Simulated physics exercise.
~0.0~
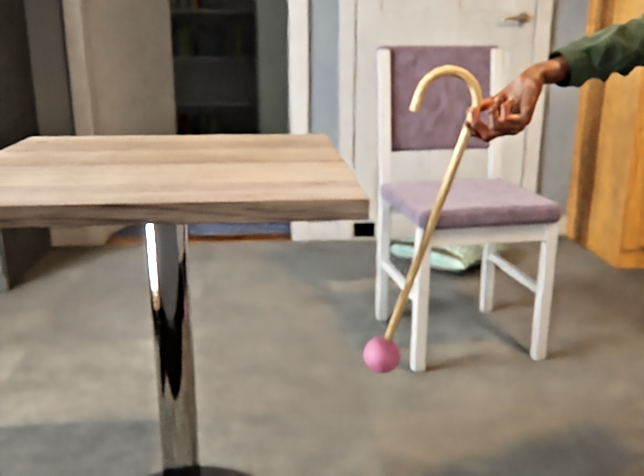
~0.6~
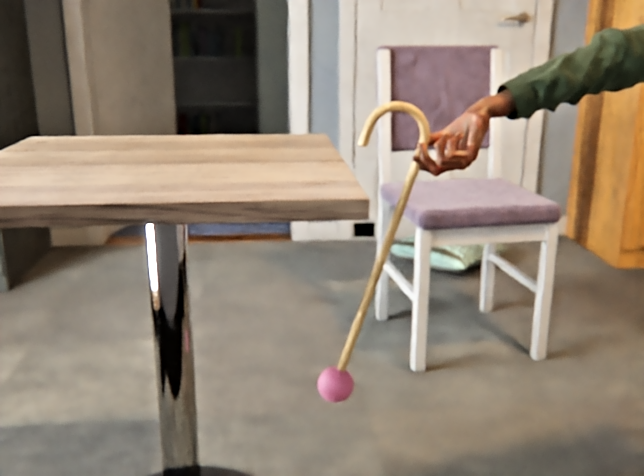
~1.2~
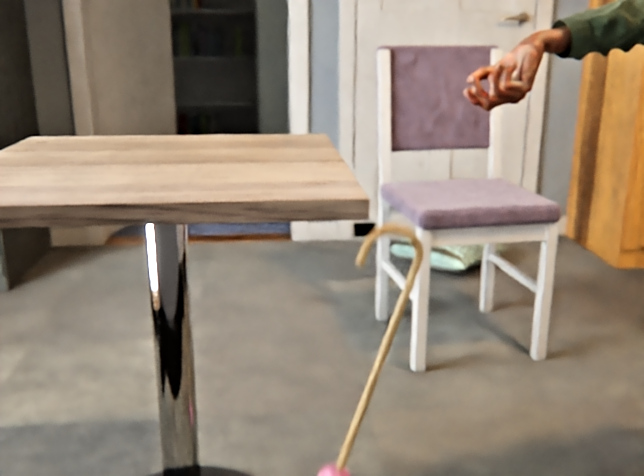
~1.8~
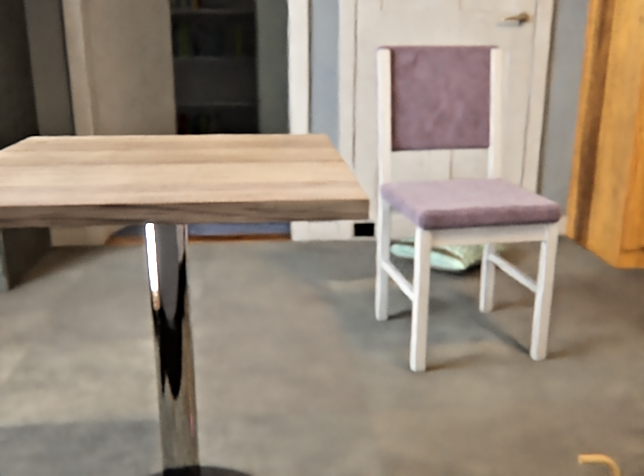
In a room with a grey floor, a wooden-topped table on a shiny metal leg stands to the left of a white chair with a purple seat and back. A hand in a green sleeve holds a pale, hooked stick with a pink ball at its lower end. The hand moves the stick left and slightly down, toward the table's edge. It then lets go and draws back as the stick drops below the tabletop, its hook catching nothing. At the end, the hand is gone and only part of the hook shows at the lower right, the stick having fallen.
